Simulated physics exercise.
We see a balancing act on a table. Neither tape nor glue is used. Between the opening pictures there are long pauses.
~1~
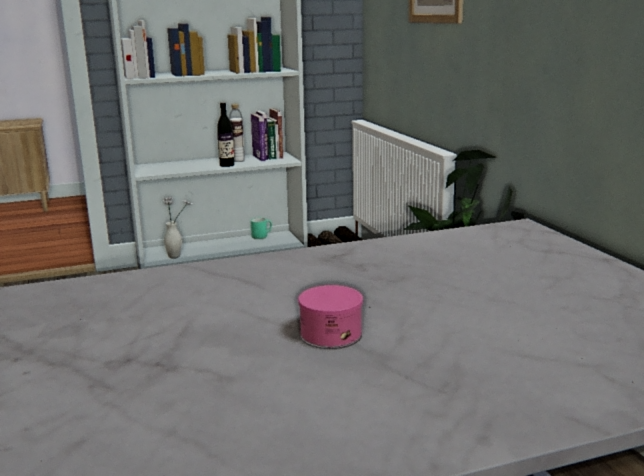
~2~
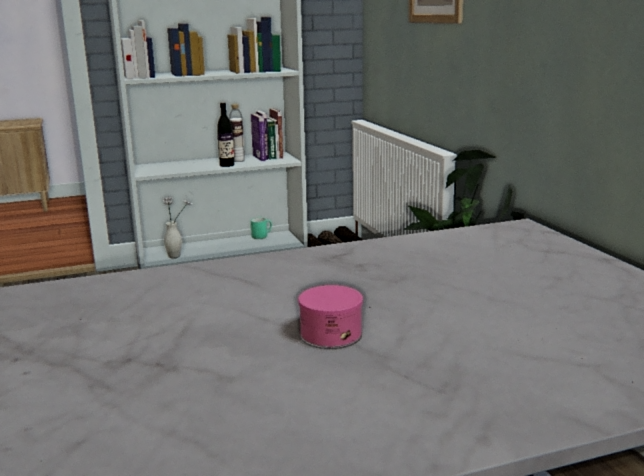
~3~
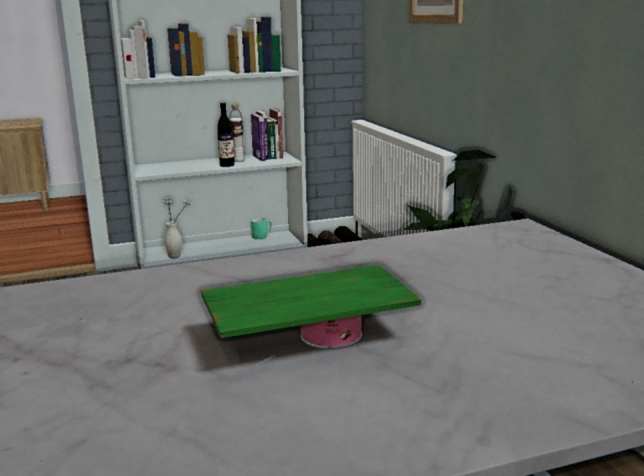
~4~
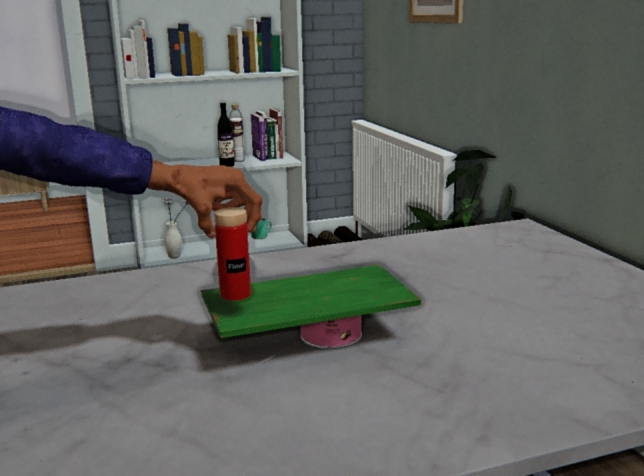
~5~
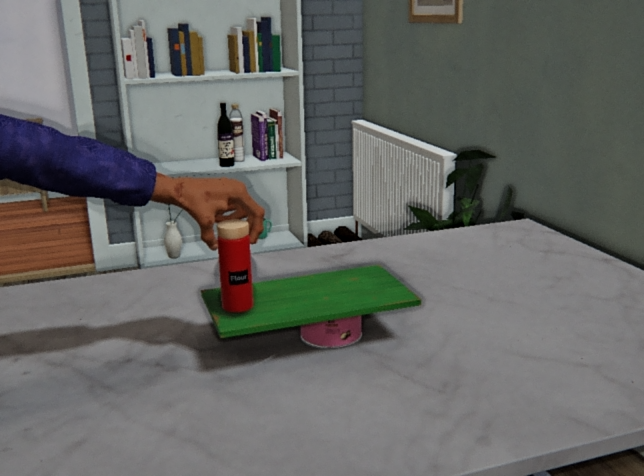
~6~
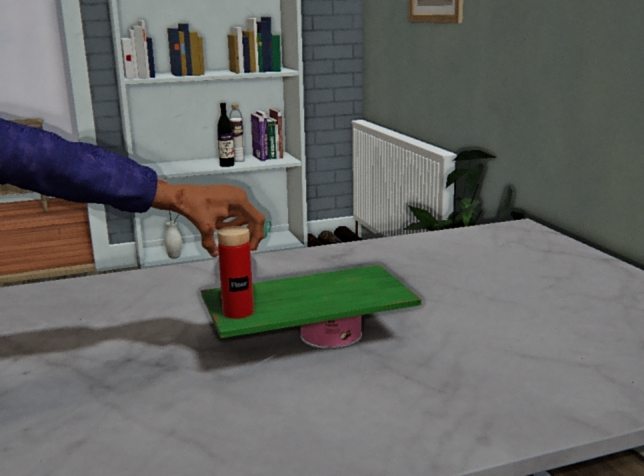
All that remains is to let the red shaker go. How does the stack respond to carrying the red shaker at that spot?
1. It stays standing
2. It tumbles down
It tumbles down.
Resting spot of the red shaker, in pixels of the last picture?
End position in the final view: Approximately (173, 362).
Then, 0.40 s after the last picture, red shaker now fallen; green board tipped 27° from how it was.
Then, 0.50 s after the last picture, green board tipped 28° from how it was.
At rest, fallen, red shaker; the other 2 in place. Seen from the same camera at the end, red shaker near (173, 362). The stack comes apart.
